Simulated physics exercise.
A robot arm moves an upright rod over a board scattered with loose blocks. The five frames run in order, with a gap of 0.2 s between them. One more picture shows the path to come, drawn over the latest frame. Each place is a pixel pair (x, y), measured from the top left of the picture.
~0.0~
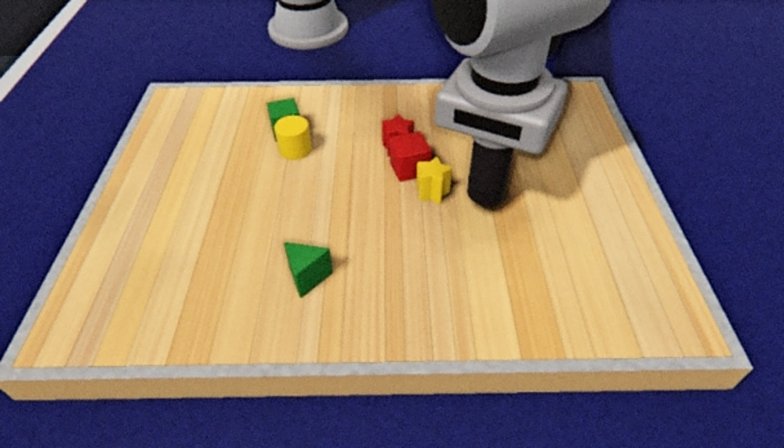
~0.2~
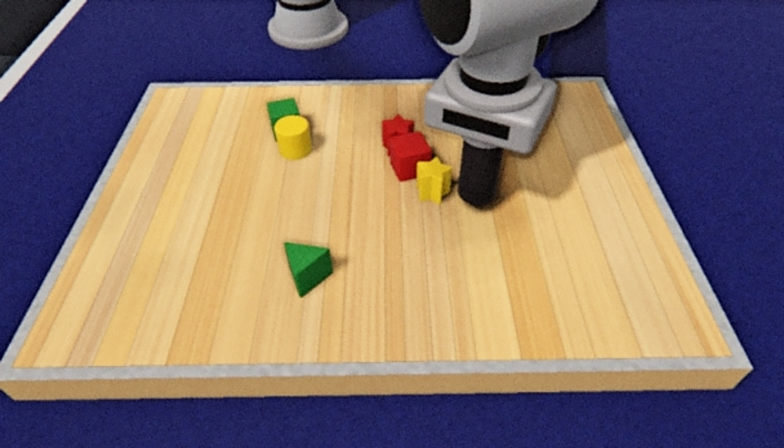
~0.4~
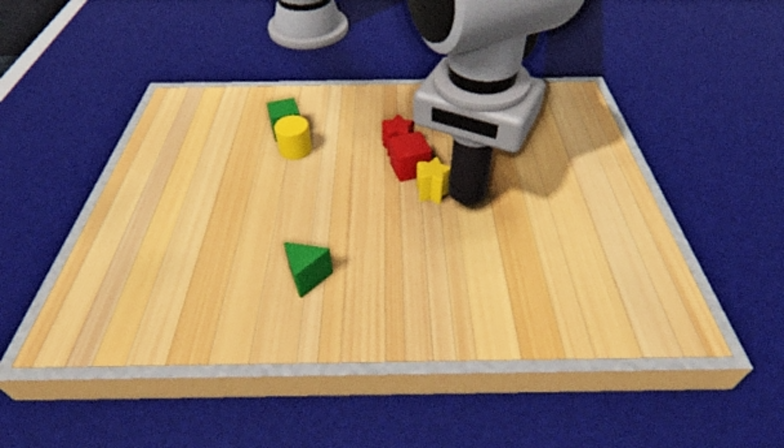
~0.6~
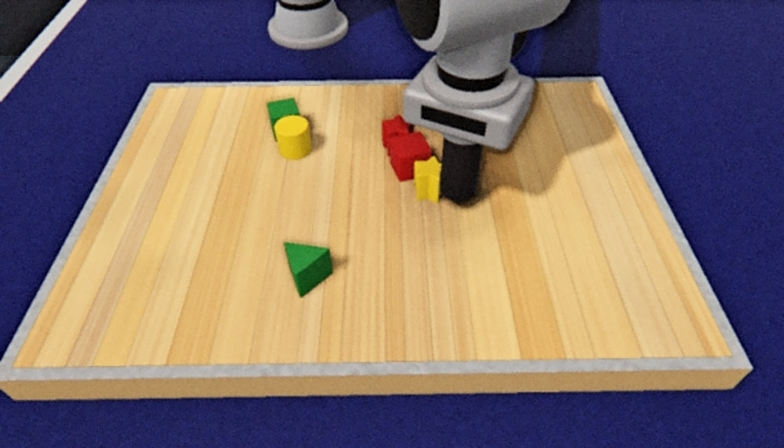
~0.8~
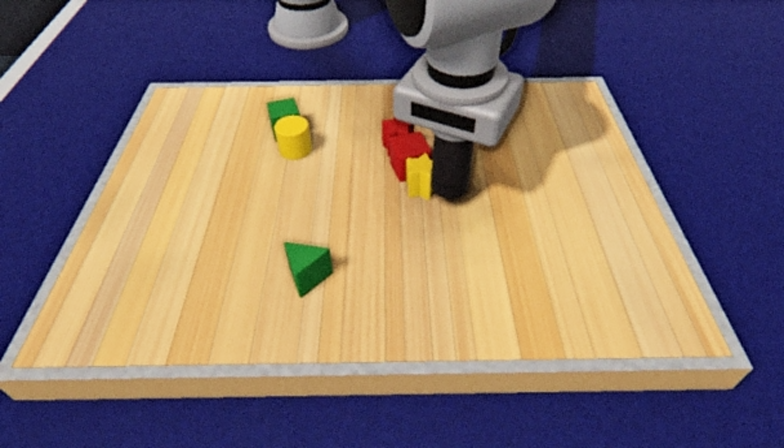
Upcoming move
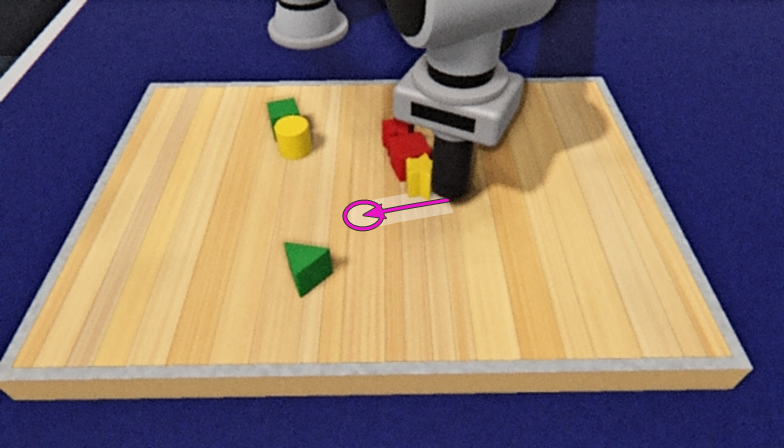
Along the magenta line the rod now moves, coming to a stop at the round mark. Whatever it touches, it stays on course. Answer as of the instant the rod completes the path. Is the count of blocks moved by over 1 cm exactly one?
Going by the path, yes.
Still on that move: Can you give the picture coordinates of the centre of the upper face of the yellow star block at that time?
The middle of its top is at (390, 163).
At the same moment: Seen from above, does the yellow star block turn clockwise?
I expect so.
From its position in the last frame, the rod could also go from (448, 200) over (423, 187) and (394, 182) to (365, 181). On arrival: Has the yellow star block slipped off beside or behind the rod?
Answer: No.
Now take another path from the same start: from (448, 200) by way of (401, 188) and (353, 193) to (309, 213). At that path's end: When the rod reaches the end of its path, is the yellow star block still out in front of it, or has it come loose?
Lost on the way.
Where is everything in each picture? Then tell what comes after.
The first picture shows rod's lower end at (485, 194); red square block at (411, 143); yellow star block at (434, 168).
The second picture shows rod at (476, 193); blocks still.
The third picture shows rod at (467, 192); blocks still.
The fourth picture shows rod at (458, 190); yellow star block at (431, 167).
The fifth picture shows rod at (449, 187); red square block at (411, 143); yellow star block at (423, 164).
Drawn move, straight from (448, 200) to (364, 215).
On the path given first. Halfway along, rod at (406, 194); red square block at (407, 142), turned 10° clockwise; yellow star block at (394, 163), turned 35° clockwise.
At the end, rod at (363, 202); red square block at (407, 142), turned 10° clockwise; yellow star block at (390, 163), turned 60° clockwise.
